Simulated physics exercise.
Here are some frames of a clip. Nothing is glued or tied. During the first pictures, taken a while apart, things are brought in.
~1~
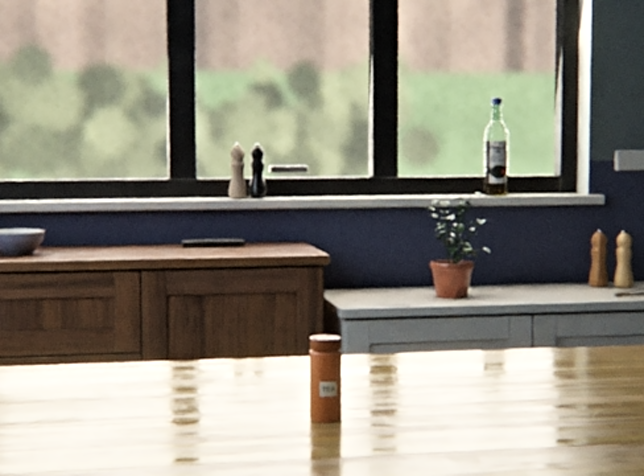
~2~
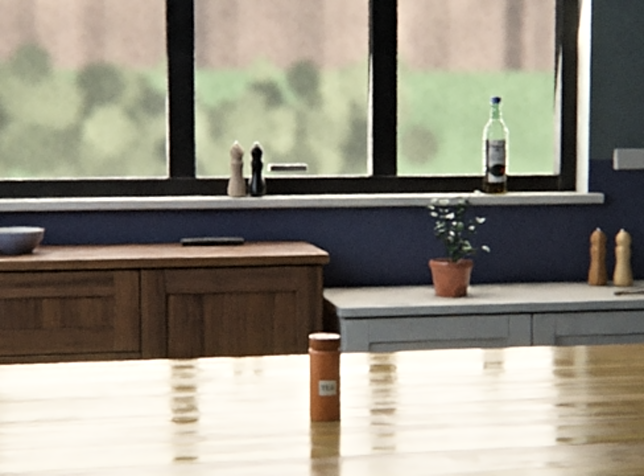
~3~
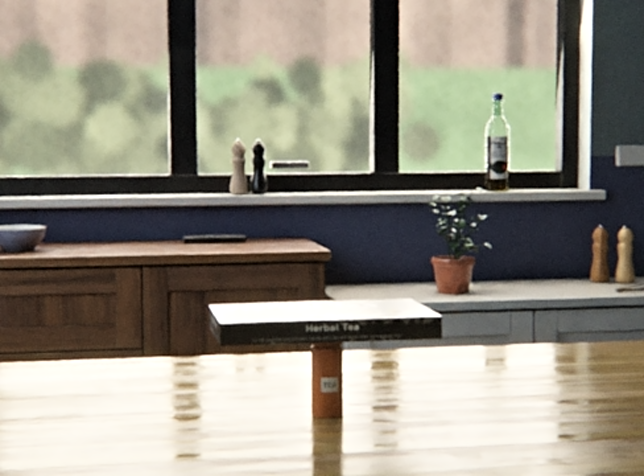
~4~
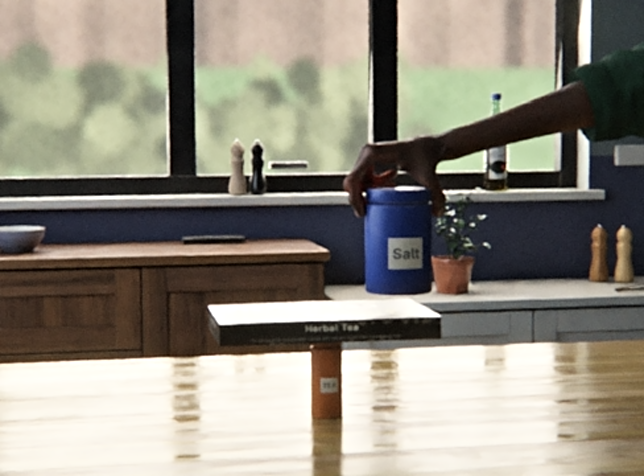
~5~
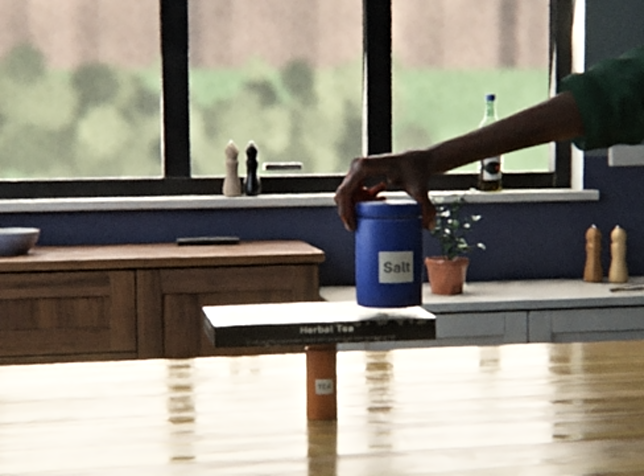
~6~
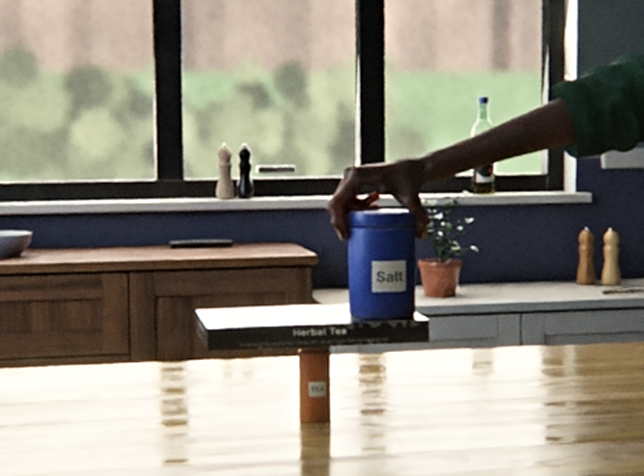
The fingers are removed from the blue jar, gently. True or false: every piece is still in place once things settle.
False.
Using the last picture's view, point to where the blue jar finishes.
End position in the final view: Approximately (492, 393).
Then, 0.40 s on from there, blue jar now fallen; black packet turned 60° from how it was put; orange shaker turned 18° from how it was put.
Then, 0.70 s on from there, orange shaker and black packet now fallen.
In the end, fallen, orange shaker, blue jar and black packet. At the end, from the last picture's camera, blue jar near (492, 393). The stack loses its balance.
